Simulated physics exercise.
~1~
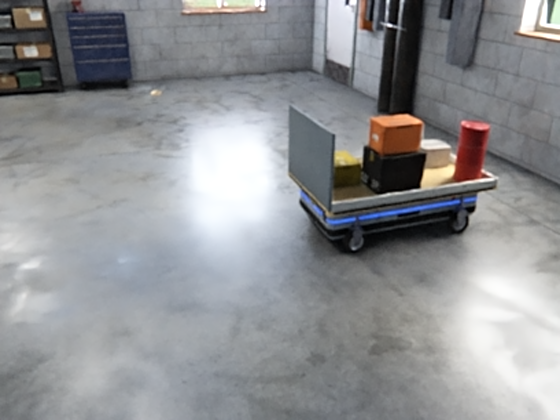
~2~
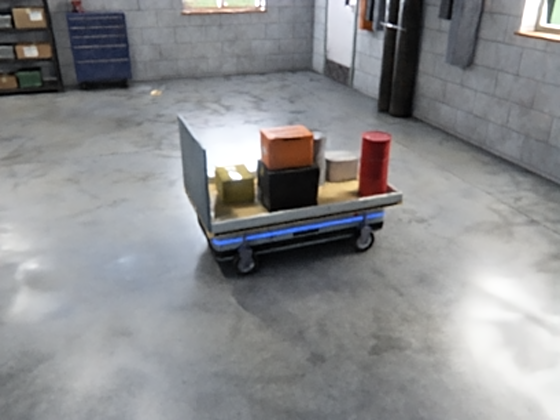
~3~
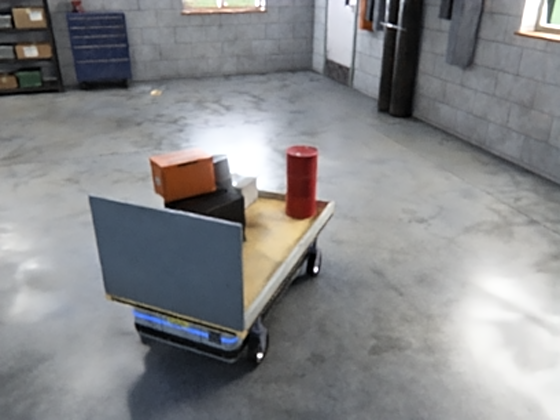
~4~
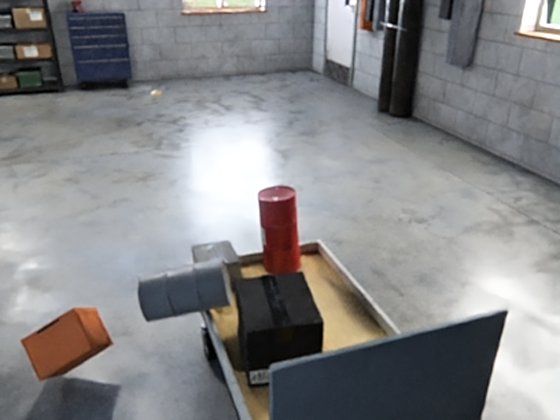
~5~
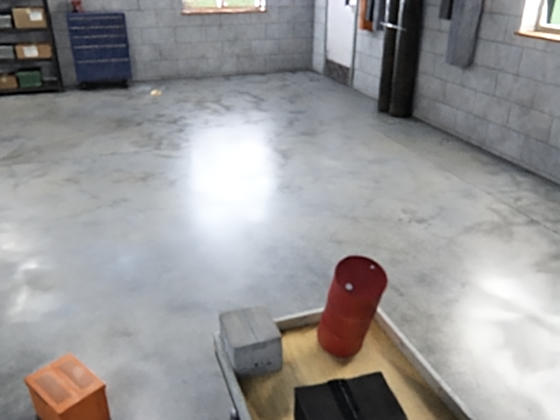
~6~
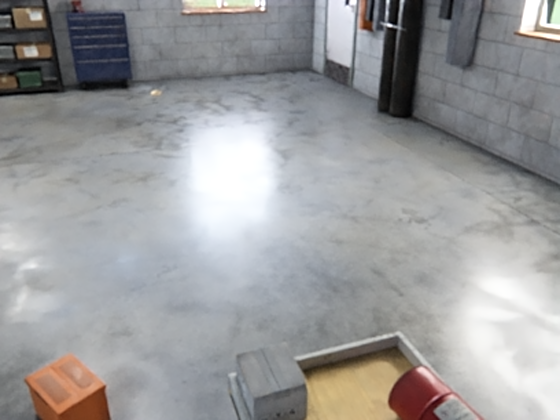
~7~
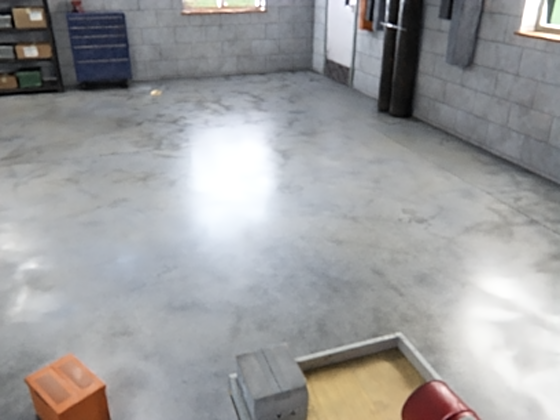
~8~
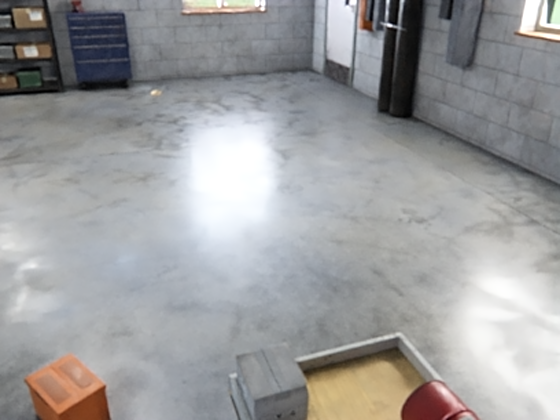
Workshop floor with a loaded cart swinging around toward the camera, spilling an orange box and grey canister before a red canister topples.
